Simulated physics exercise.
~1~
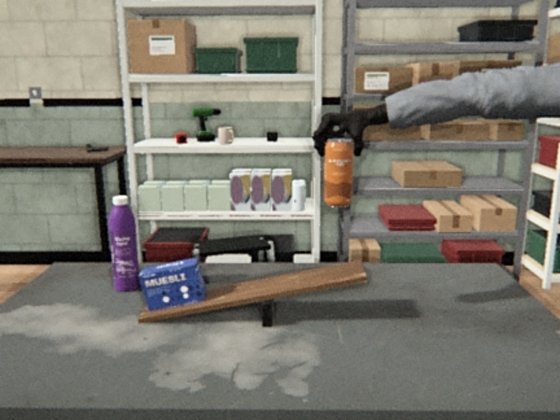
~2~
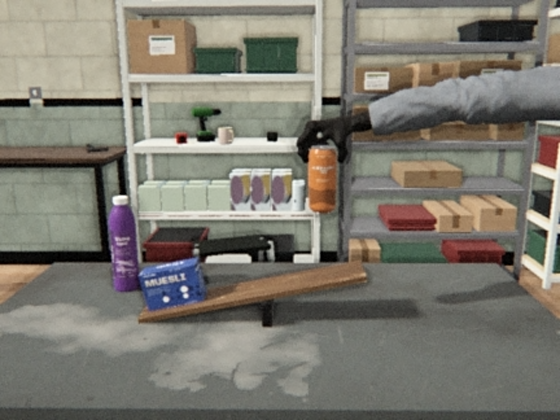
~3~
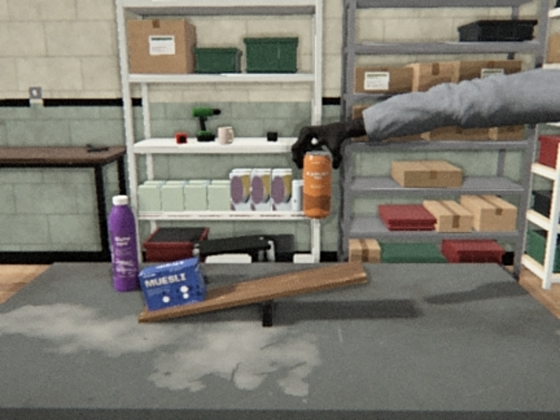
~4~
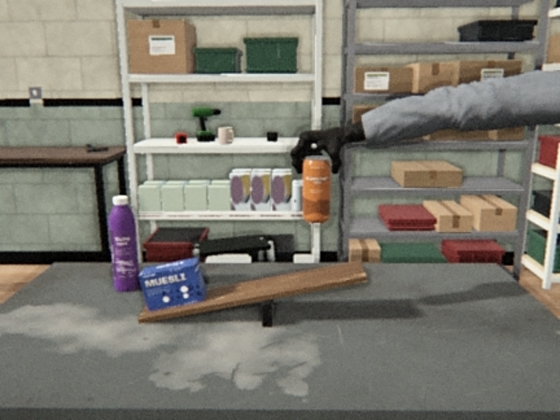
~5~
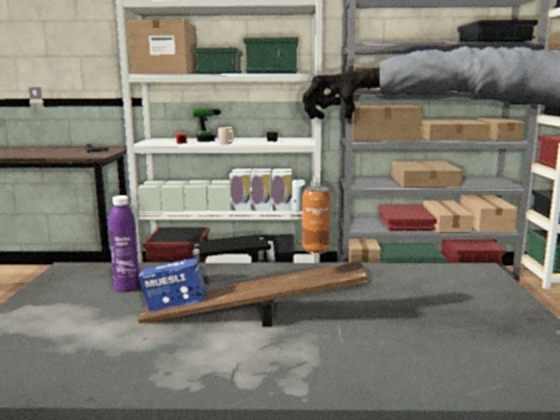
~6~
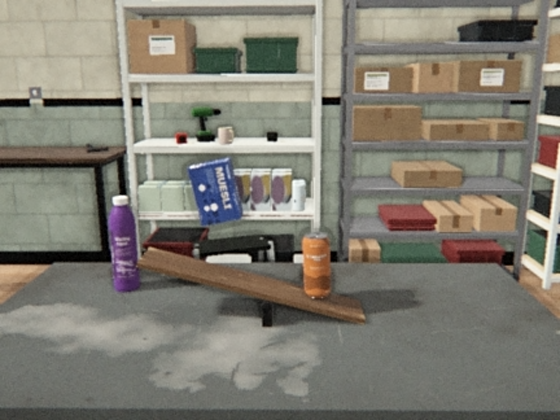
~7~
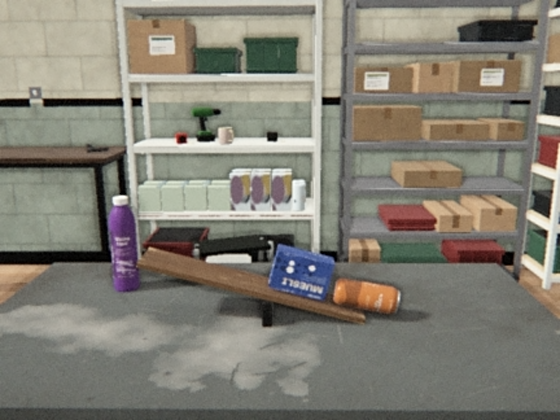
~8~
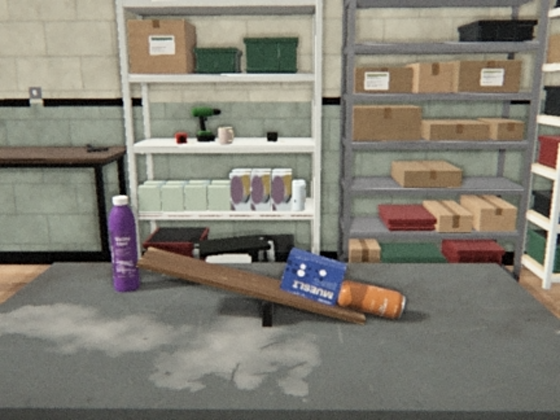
Orange can released by a gloved hand drops onto a seesaw's raised right end, flinging a blue packet rightward before both topple over.
